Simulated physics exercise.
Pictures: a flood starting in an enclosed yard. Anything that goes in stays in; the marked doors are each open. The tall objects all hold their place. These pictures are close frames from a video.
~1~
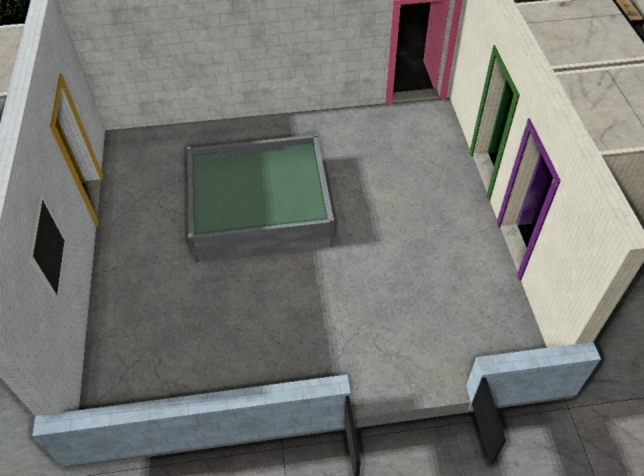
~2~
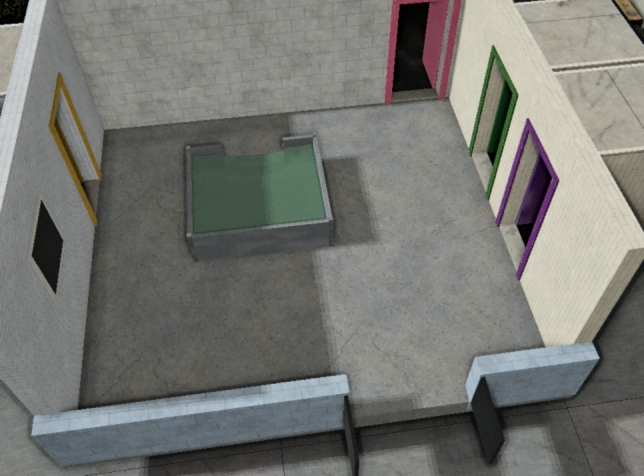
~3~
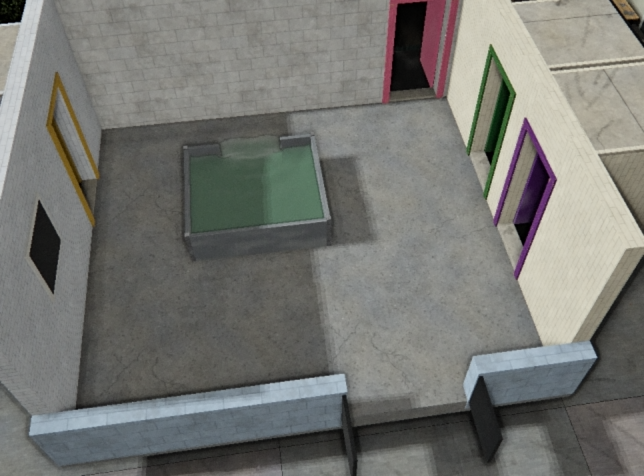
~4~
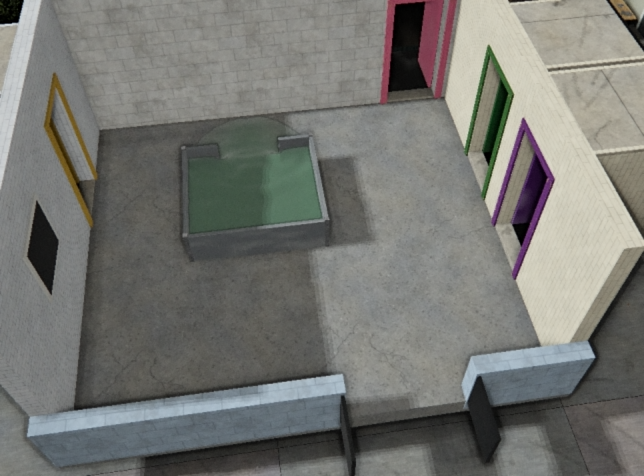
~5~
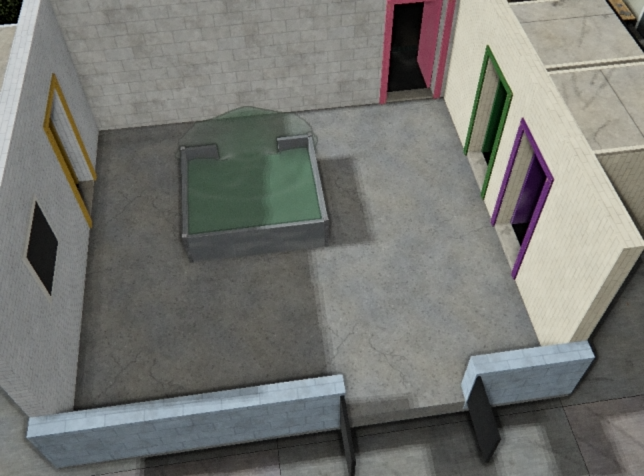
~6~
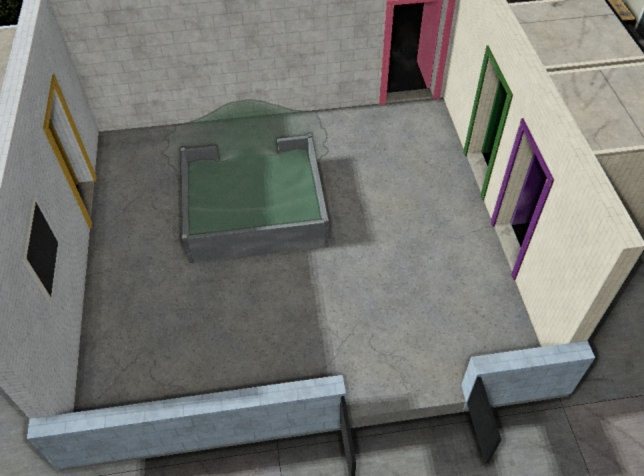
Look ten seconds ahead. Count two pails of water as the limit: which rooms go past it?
The green door stays within it; the pink door goes past it; the purple door stays within it; the yellow door goes past it.
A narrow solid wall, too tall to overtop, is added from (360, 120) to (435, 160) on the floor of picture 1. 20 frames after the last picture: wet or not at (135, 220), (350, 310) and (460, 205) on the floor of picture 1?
Taking the three spots in turn, they are inundated, unwetted and inundated.
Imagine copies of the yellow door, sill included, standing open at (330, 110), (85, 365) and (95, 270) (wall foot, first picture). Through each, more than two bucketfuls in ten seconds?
Note: Door one overshoots; door two undershoots; door three undershoots.
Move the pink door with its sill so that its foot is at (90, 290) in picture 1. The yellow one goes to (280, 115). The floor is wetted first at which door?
The answer is the door marked yellow.
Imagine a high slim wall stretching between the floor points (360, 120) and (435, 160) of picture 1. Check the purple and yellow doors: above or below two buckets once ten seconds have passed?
What follows is that purple remains within bounds while yellow overshoots the limit.
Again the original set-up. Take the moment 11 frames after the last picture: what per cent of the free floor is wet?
About 25 per cent.
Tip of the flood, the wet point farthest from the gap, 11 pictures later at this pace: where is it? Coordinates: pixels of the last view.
Approximate pixel: (436, 100).
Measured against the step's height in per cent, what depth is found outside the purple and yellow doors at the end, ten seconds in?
Roughly 50 and 120 %.
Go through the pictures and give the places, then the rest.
The open tank at (258, 187) is whole and still, in the first picture.
The front is at a hidden place, out from the gap on the open tank's far side, in the second picture.
The front is at (274, 138), out from the gap on the open tank's far side, in the third picture.
The front is at (266, 120), out from the gap on the open tank's far side, in the fourth picture.
Water pours out on the open tank's far side and has run to (202, 122), in the fifth picture.
The front is at (311, 112), out from the gap on the open tank's far side, in the sixth picture.
A moment on, water covers 10 % of the floor; the green door not reached, the pink door not reached, the purple door not reached, the yellow door not reached.
Next, water covers 25 % of the floor; the green door not reached, the pink door wet at the sill, nothing in, the purple door not reached, the yellow door wet at the sill, nothing in.
Then, water covers 40 % of the floor; the green door wet at the sill, nothing in, the pink door under two buckets in, the purple door wet at the sill, nothing in, the yellow door under two buckets in.
Later, water covers 75 % of the floor; the green door under two buckets in, the pink door over two buckets in, the purple door wet at the sill, nothing in, the yellow door over two buckets in.
In the end, water covers 90 % of the floor; the green door under two buckets in, the pink door over two buckets in, the purple door wet at the sill, nothing in, the yellow door over two buckets in.
